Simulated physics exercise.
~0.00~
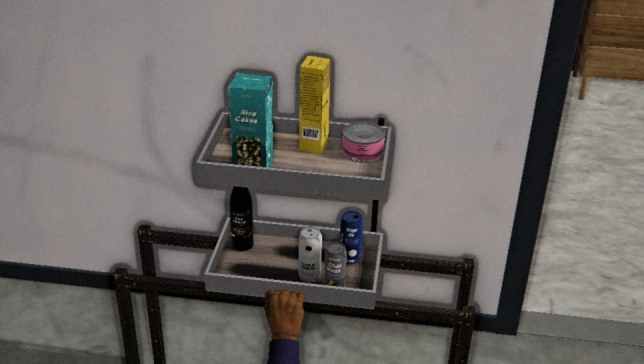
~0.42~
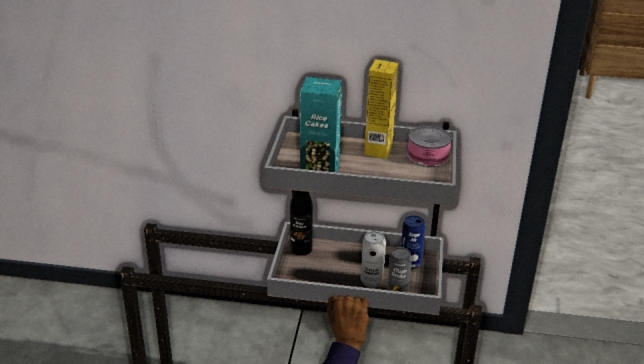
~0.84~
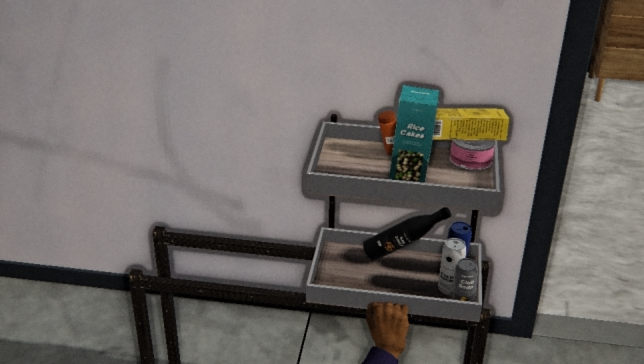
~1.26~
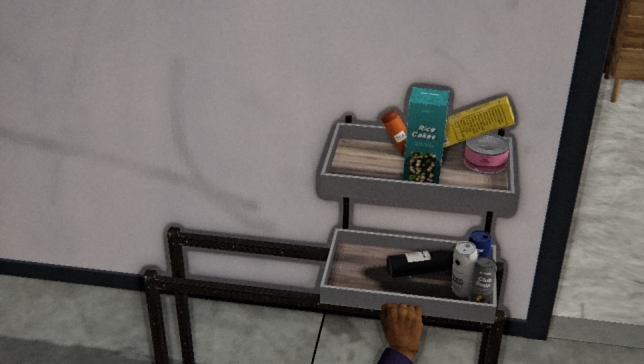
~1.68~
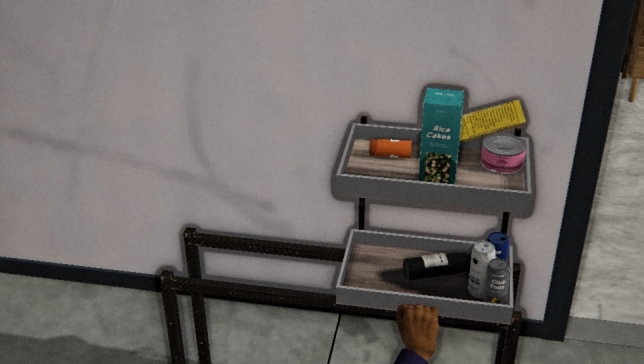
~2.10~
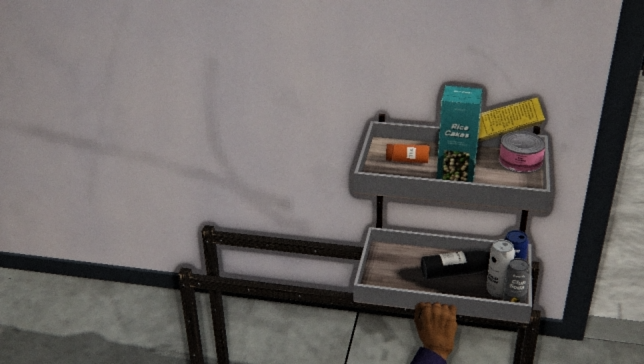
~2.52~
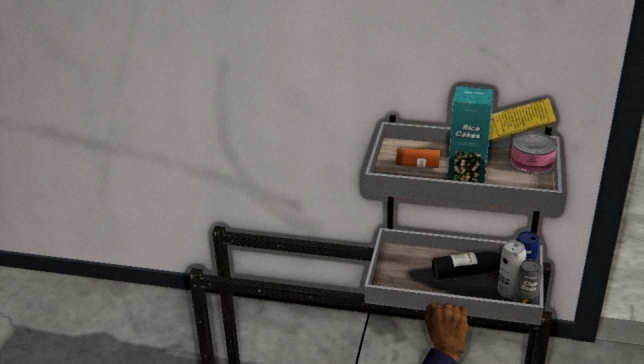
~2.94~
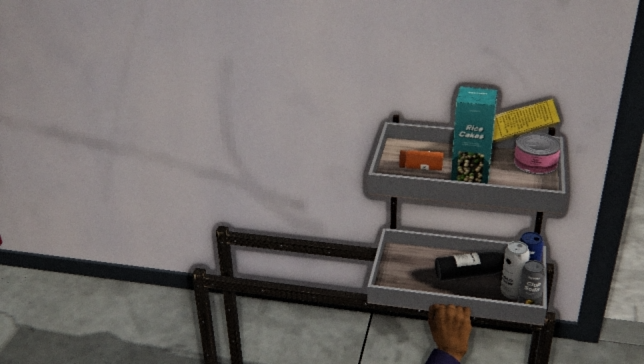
The footage shows a hand at the lower of two stacked trays as they slide right along a dark frame; the black bottle, yellow carton and orange shaker topple and stay on the trays, while the turquoise carton, pink tub and cans remain upright.
